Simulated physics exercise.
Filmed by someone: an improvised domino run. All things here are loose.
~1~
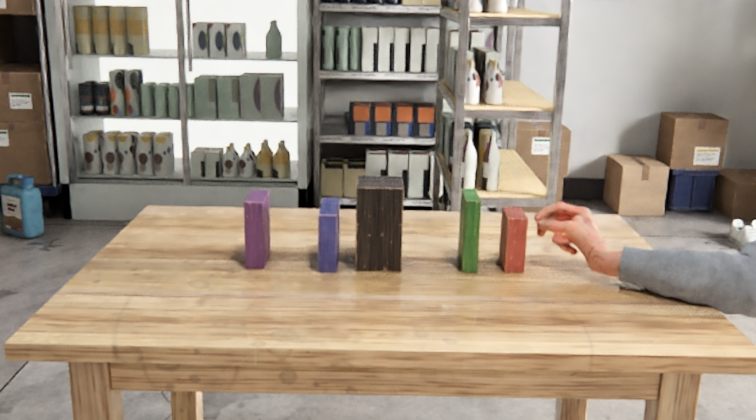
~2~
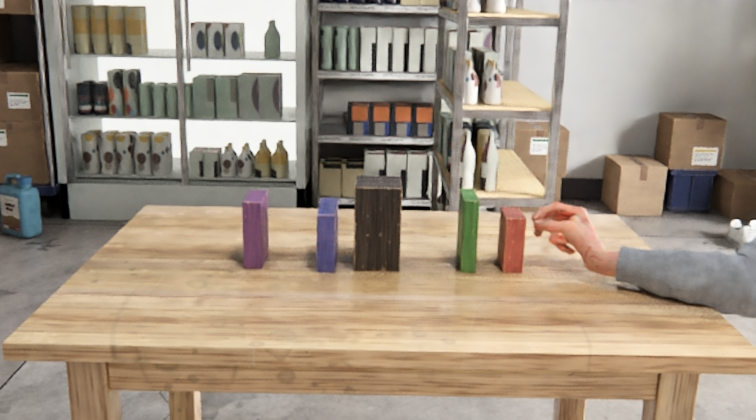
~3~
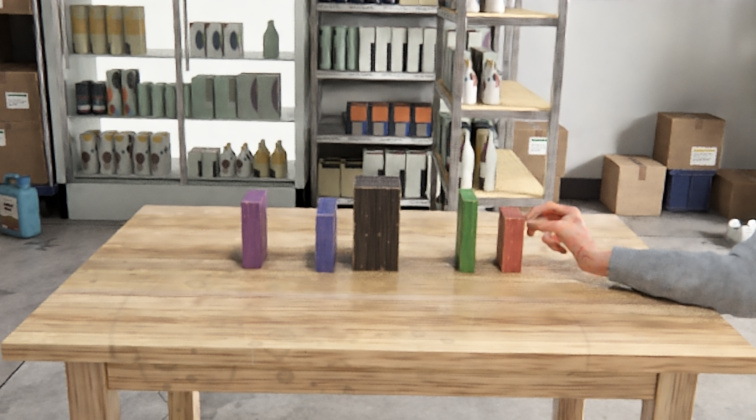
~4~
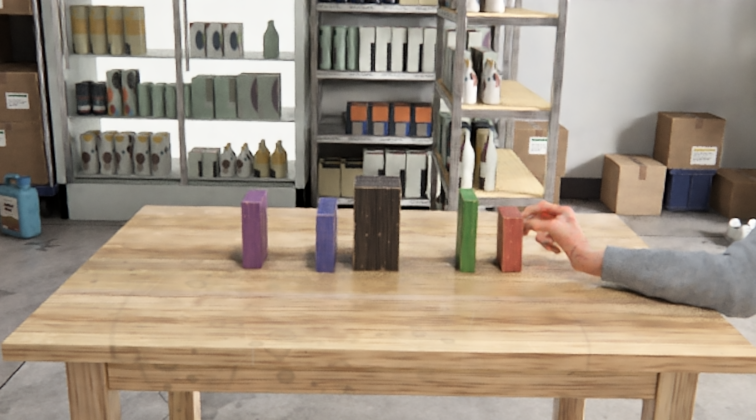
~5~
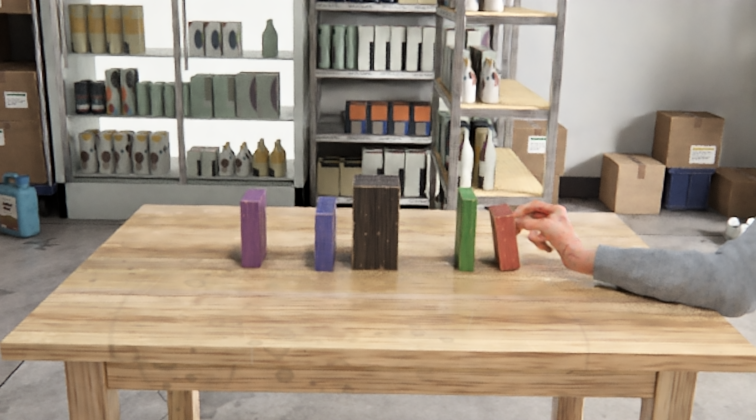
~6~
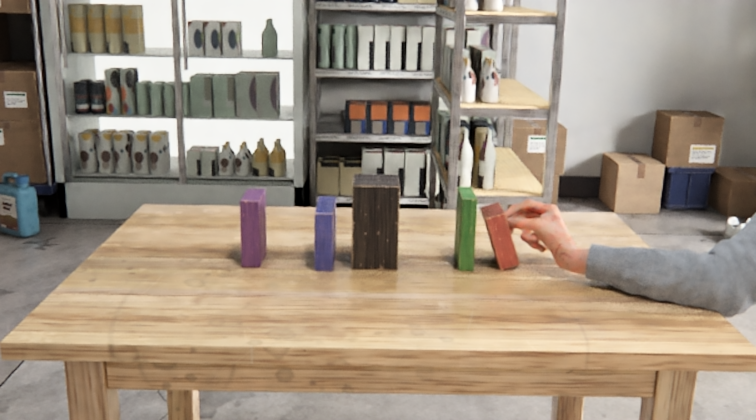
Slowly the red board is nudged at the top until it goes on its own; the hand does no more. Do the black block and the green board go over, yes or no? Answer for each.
Black block - no, it stays up. Green board - yes, it goes over.
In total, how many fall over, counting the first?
The count is 2.
Then, 0.20 s on from there, red board 37° over; green board turned 10° from how it was put near (459, 227).
Then, 0.40 s on from there, red board 64° over; green board turned 55° from how it was put near (431, 237).
Then, 1.10 s on from there, red board 64° over; green board turned 64° from how it was put near (433, 241).
In the end, toppled on the table, green board; the other 2 unmoved. At the end, from the last picture's camera, black block near (374, 221), green board near (433, 242).
